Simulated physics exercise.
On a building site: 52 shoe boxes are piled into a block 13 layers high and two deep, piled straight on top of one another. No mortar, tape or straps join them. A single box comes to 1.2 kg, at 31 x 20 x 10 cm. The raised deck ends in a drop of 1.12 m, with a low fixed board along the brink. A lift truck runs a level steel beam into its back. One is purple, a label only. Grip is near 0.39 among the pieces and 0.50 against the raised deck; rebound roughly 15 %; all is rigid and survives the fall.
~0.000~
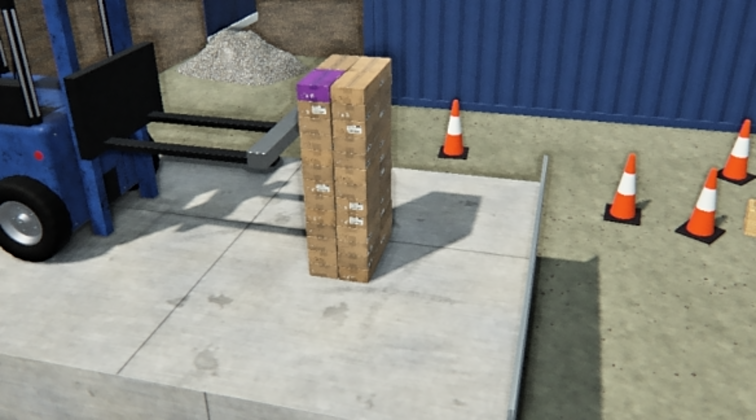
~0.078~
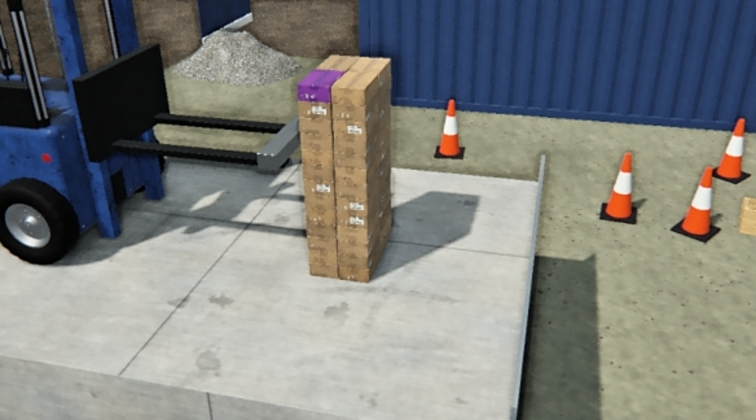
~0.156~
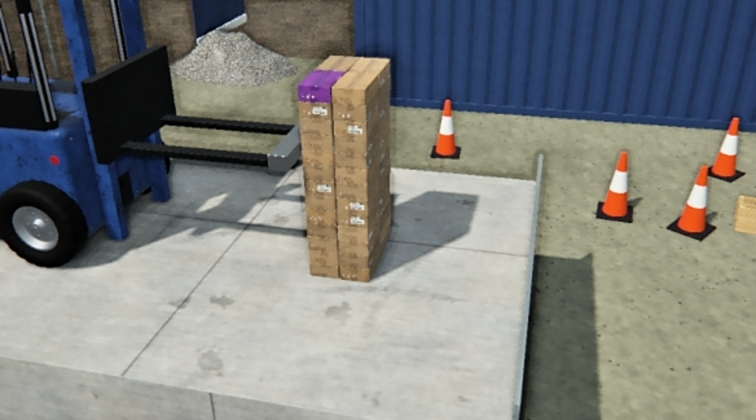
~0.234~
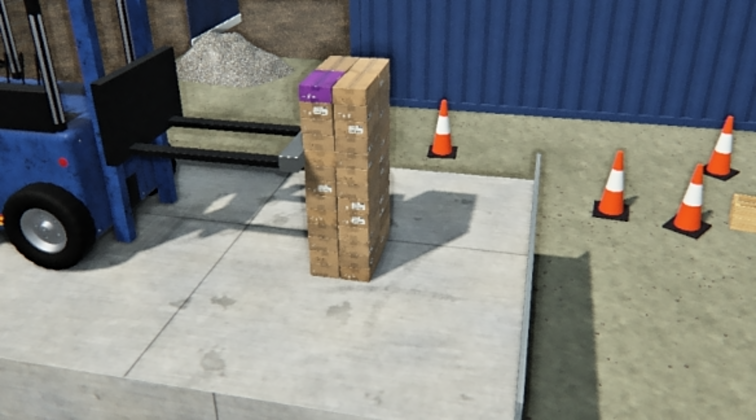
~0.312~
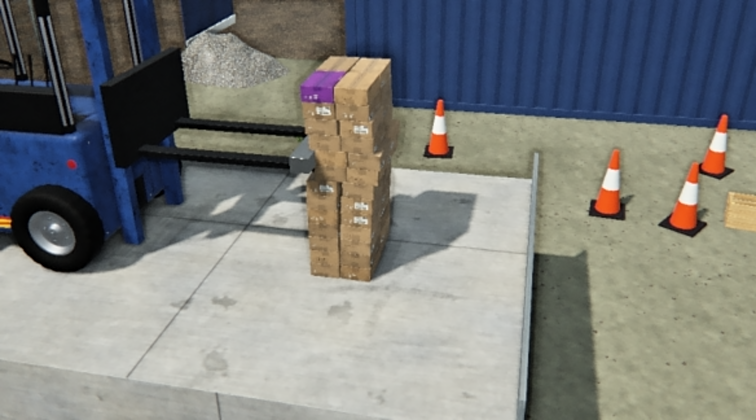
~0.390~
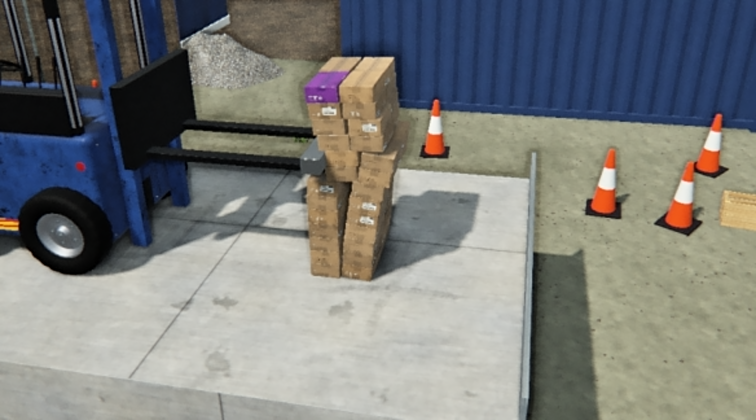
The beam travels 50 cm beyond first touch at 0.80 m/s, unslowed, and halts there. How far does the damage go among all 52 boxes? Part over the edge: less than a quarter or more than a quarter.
The part is less than a quarter.
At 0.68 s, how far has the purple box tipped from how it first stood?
About 0°.
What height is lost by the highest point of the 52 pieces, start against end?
Roughly 60 cm.
After 0.68 s, none of the 52 boxes over the edge, 41 disturbed; purple box shifted 25 cm.
After 1.08 s, none of the 52 boxes over the edge, 41 disturbed; purple box leaning 69°, 34 cm lower.
By the end (2.4 s), 6 of the 52 boxes over the edge; purple box leaning 31°, 2.24 m lower. That is 12 per cent. As the last picture would show them, middles, purple box near (657, 405).
